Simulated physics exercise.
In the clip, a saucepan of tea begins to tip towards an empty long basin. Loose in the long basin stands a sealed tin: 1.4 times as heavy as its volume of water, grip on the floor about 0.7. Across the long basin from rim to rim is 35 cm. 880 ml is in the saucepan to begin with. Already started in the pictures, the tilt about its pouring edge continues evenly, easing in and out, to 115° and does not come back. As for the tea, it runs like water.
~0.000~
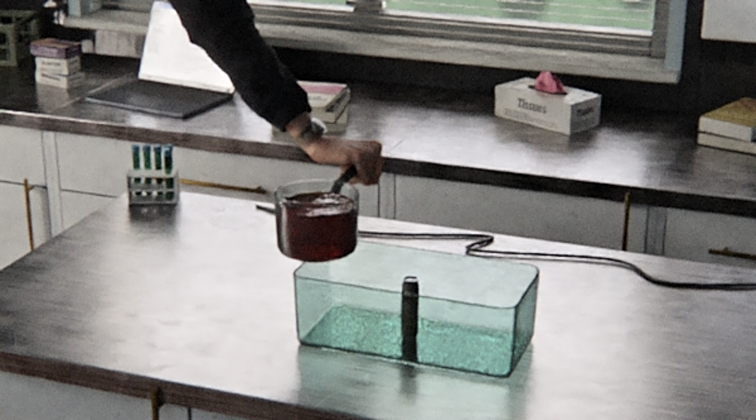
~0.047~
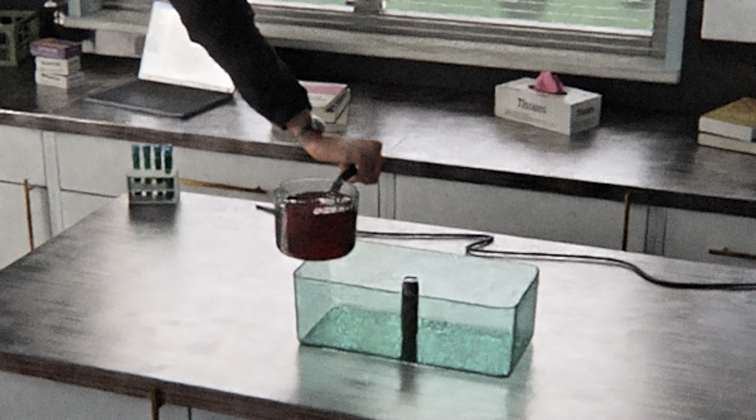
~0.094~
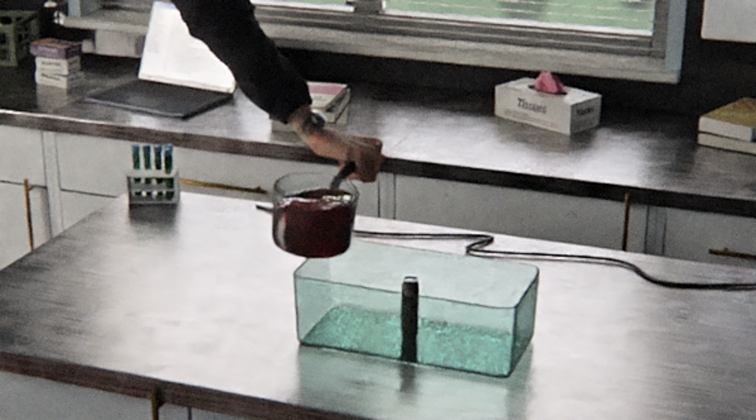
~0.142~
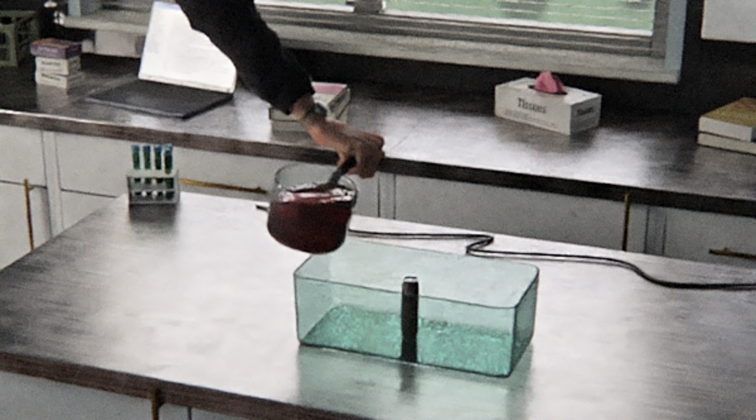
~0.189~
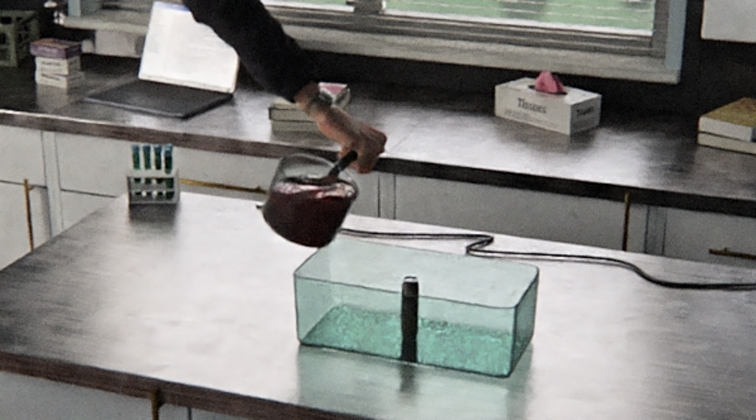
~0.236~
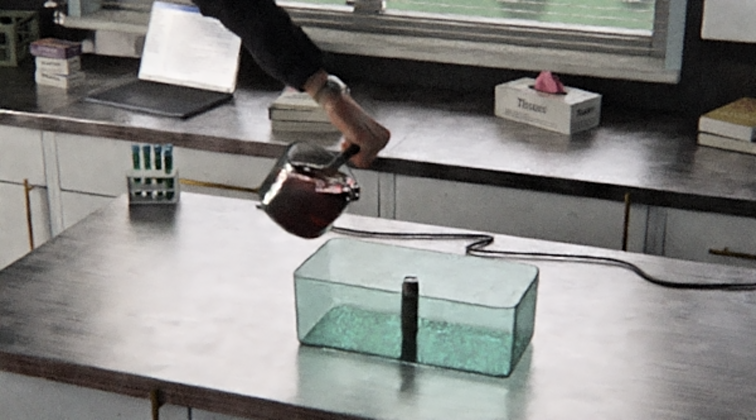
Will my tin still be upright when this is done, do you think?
It ends up erect.
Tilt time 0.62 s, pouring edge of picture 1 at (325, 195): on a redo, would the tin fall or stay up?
Then it falls.
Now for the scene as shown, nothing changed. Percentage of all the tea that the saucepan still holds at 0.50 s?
Around 48 in a hundred.
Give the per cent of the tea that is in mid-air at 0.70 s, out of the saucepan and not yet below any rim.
Some 14 per cent.
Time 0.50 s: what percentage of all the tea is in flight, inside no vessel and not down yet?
It comes to roughly 44 per cent.
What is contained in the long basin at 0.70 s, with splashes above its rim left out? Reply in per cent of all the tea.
I reckon close to 82 per cent.
Then, 0.50 s in, the tilt is 105° and 49 per cent is still to pour; the tin stands where it began.
Then, 0.70 s in, the tilt is 115° and 3 per cent is still to pour; the tin stands where it began.
Then, 0.90 s in, the tilt is 115° and 0 per cent is still to pour; the tin stands where it began.
Then, 1.12 s in, the tilt is 115° and 0 per cent is still to pour; the tin stands where it began.
Finally, the tin stands where it began.
